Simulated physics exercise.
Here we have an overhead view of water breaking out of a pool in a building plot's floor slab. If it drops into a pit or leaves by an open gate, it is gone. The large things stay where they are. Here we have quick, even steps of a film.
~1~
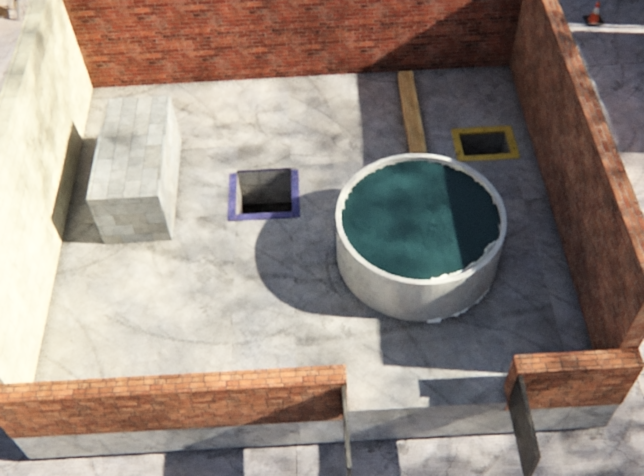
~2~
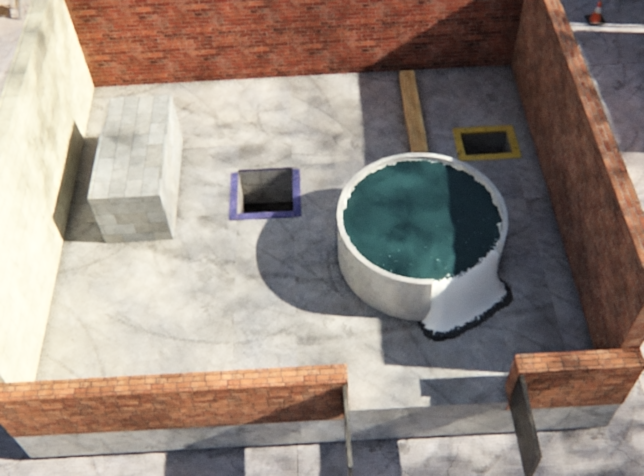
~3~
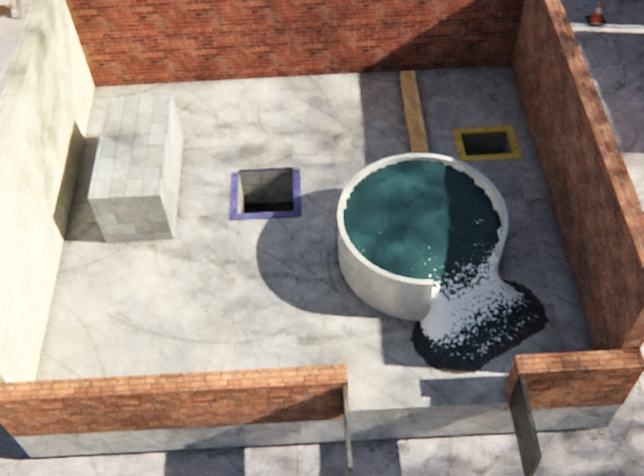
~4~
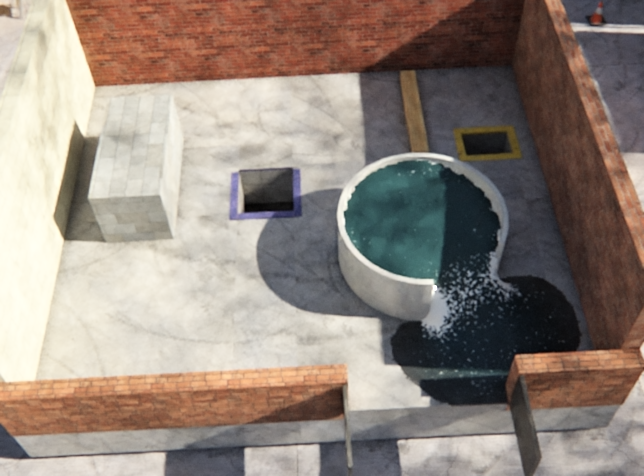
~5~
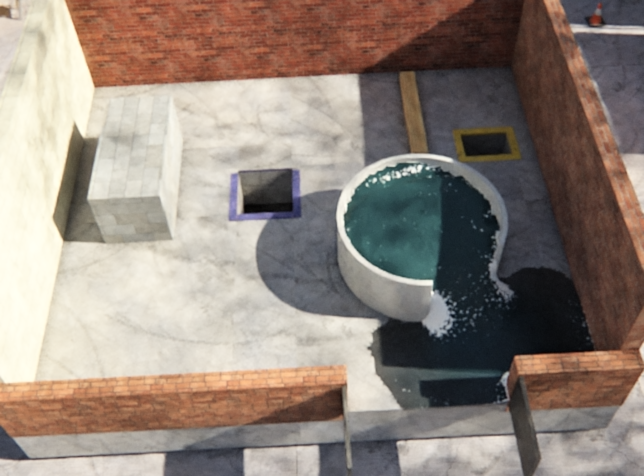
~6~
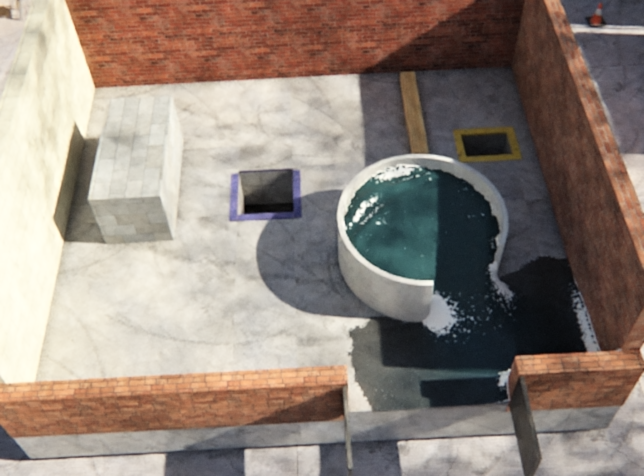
Seen from above, a round white tank of dark green water stands right of centre on a pale slab enclosed by red brick and cream walls. A grey block sits at left, with a purple-edged opening near the middle and a yellow-edged one beside a plank at upper right. The tank's lower right side opens and foaming water pours out, spreading darkly across the near right corner, while the camera stays still.
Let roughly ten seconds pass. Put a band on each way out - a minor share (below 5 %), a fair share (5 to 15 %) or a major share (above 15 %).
Bands: Gate: A major share; blue pit: A minor share; yellow pit: A major share.
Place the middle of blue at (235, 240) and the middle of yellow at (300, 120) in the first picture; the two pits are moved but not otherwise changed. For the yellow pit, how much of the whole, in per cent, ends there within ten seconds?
Out of every hundred parts, the yellow pit gets 2.
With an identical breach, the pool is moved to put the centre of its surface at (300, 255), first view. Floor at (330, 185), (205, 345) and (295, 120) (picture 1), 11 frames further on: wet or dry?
Going through the three spots, I'd say high and dry, swamped, high and dry.
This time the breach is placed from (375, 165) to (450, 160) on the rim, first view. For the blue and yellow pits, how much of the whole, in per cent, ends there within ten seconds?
Approximately, blue takes 4 % and yellow takes 25 %.
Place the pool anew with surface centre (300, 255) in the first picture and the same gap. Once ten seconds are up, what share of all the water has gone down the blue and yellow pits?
Roughly, in per cent: Blue 0, yellow 2.
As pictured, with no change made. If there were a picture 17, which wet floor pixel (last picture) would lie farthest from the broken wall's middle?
Roughly (534, 163).
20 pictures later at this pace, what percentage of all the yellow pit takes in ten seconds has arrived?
My estimate: Close to 25 per cent.
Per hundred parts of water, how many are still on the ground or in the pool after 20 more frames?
Estimate: Some 68 %.
A moment on, water covers 10 % of the floor; the gate 9 %, the blue pit 0 %, the yellow pit 0 %.
Next, water covers 15 % of the floor; the gate 17 %, the blue pit 0 %, the yellow pit 0 %.
Then, water covers 25 % of the floor; the gate 27 %, the blue pit 0 %, the yellow pit 6 %.
Later, water covers 30 % of the floor; the gate 40 %, the blue pit 0 %, the yellow pit 13 %.
In the end, water covers 30 % of the floor; the gate 49 %, the blue pit 0 %, the yellow pit 21 %.
